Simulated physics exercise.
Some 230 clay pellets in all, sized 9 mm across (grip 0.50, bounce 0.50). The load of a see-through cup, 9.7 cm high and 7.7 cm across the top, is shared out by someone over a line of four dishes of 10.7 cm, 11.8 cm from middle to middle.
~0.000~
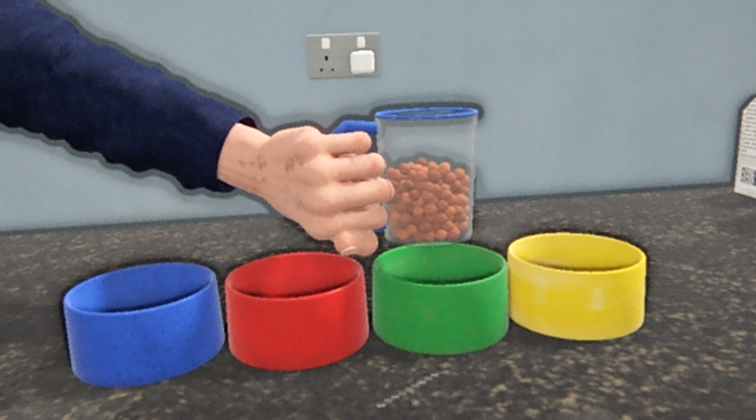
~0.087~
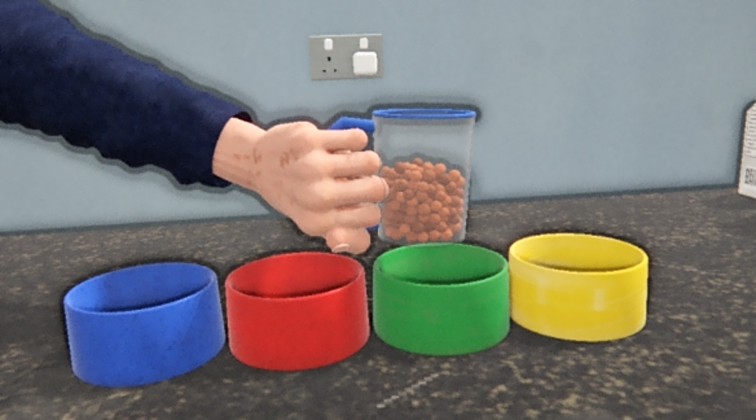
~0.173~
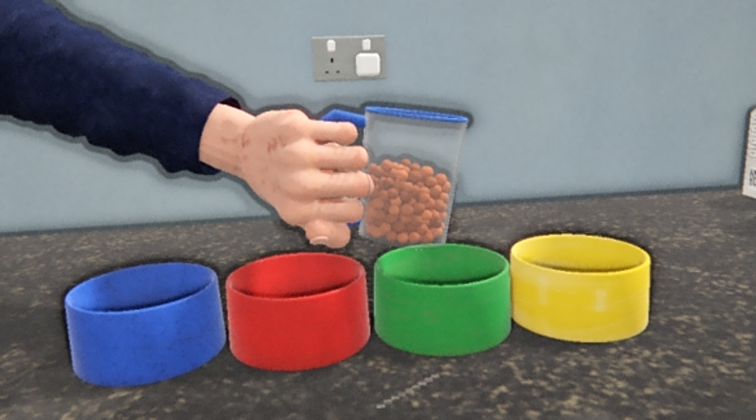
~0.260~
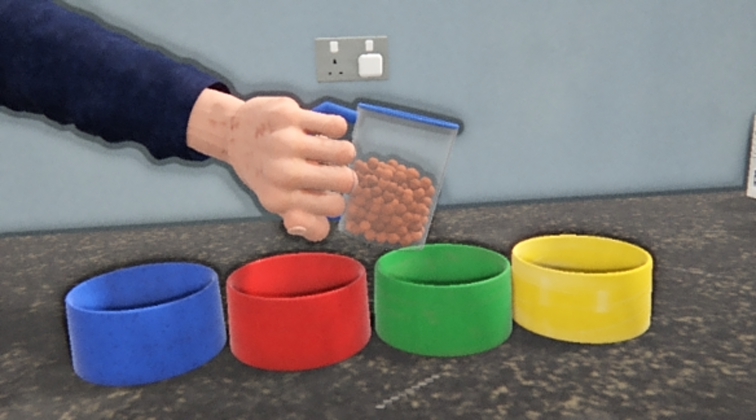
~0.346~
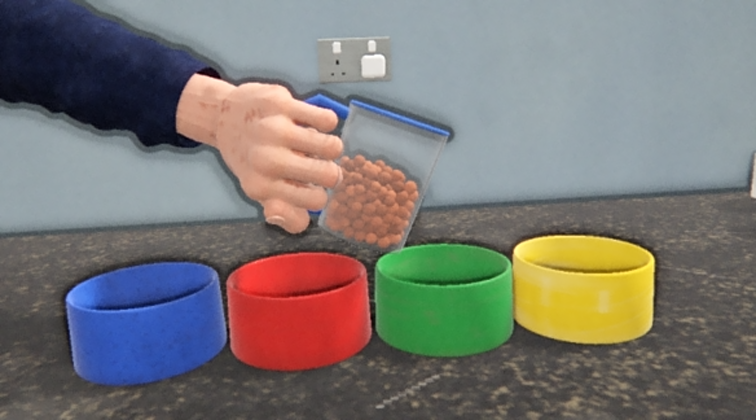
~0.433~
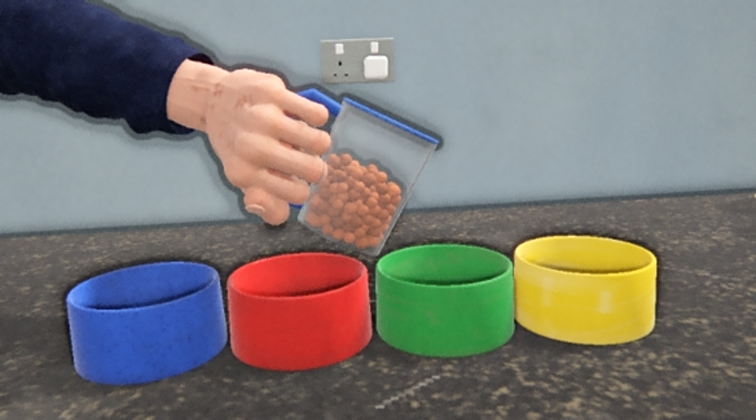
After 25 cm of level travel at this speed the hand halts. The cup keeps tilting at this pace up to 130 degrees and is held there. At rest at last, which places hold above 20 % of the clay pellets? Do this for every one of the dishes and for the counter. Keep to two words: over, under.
Red dish: Probably a fifth or fewer of the pieces land there. Blue dish: Probably more than a fifth of the pieces land there. Green dish: Probably a fifth or fewer of the pieces land there. Yellow dish: Probably a fifth or fewer of the pieces land there. Counter: Probably a fifth or fewer of the pieces land there.
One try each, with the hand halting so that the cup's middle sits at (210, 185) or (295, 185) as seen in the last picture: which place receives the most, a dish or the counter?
Top receivers, in order: Red and red.
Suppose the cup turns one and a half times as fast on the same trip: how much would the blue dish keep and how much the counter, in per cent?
Result: Blue dish 0, counter 0.
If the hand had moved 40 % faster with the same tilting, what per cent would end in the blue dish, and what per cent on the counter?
Shares: Blue 100, counter 0.
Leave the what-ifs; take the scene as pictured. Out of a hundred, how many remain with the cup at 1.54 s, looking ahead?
Near 100 per cent of the load.
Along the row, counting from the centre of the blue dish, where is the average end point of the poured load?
Roughly 2 cm away, on the larger-x side.
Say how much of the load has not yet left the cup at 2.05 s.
Roughly 0 %.
After 1.10 s, tilt 76 degrees; cup holds 100 %.
After 1.54 s, tilt 108 degrees; cup holds 100 %.
After 2.05 s, tilt 130 degrees; cup holds 0 %, red 5 %, blue 90 %.
By 2.6 s all is still; red 5 %, blue 90 %, green 0 %, yellow 0 %, counter 5 %.
